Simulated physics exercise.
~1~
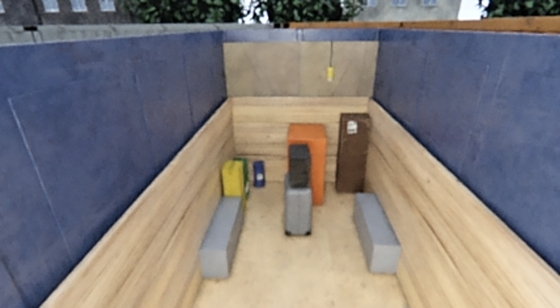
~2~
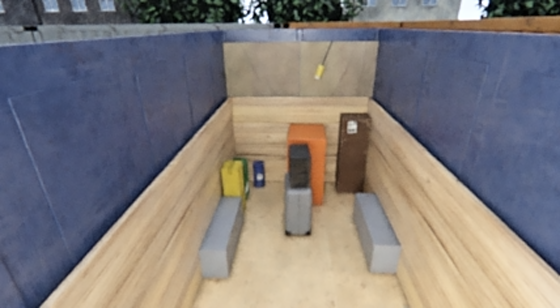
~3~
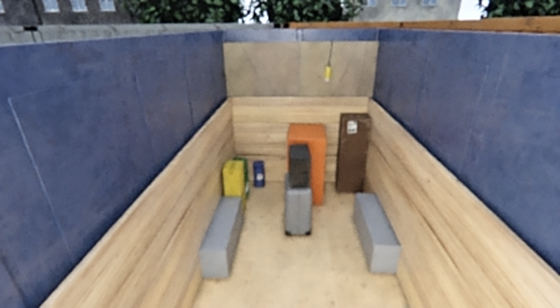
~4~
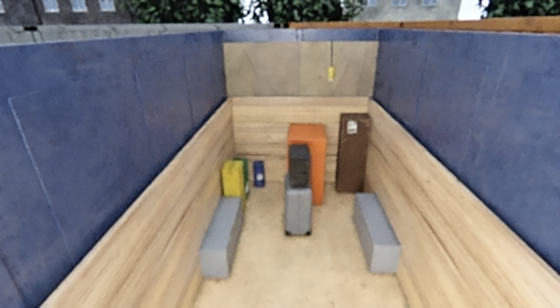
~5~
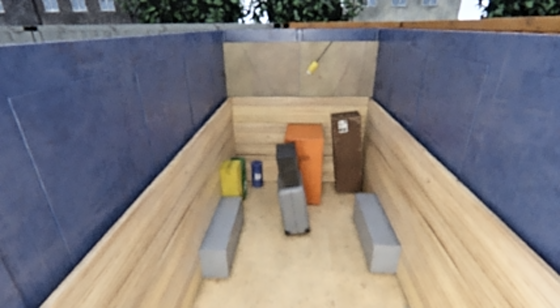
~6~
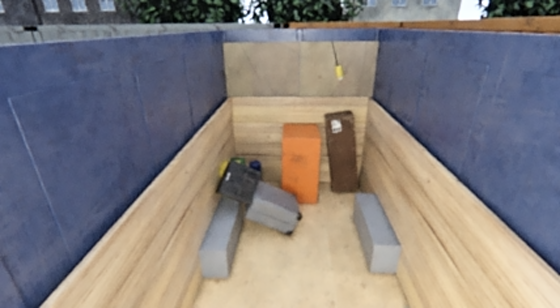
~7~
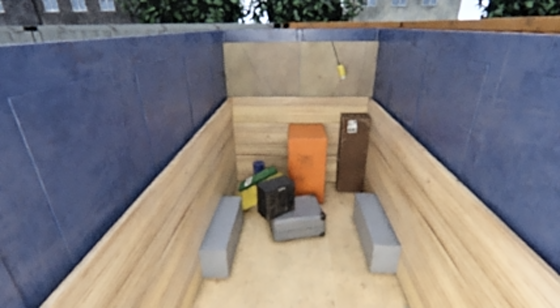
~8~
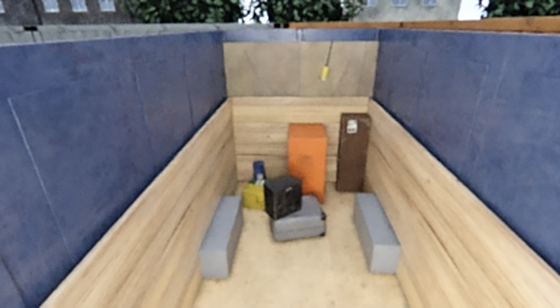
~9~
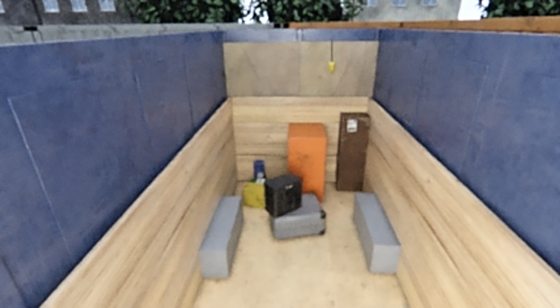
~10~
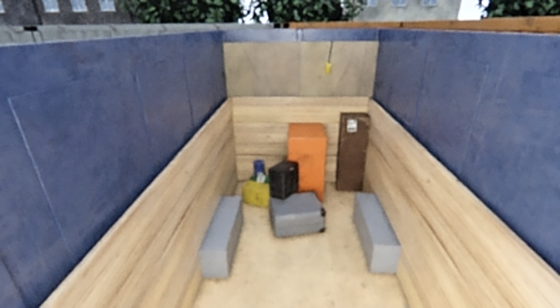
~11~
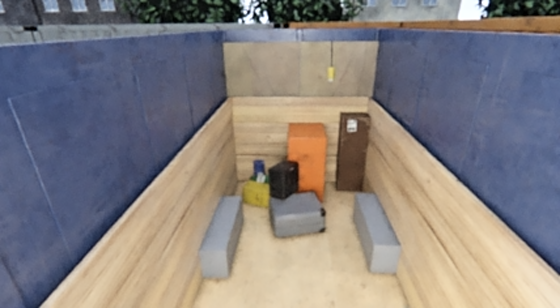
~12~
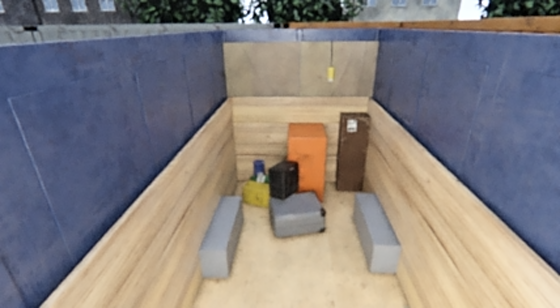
A grey case and black chest topple left, knocking over boxes, then settle mid-floor.
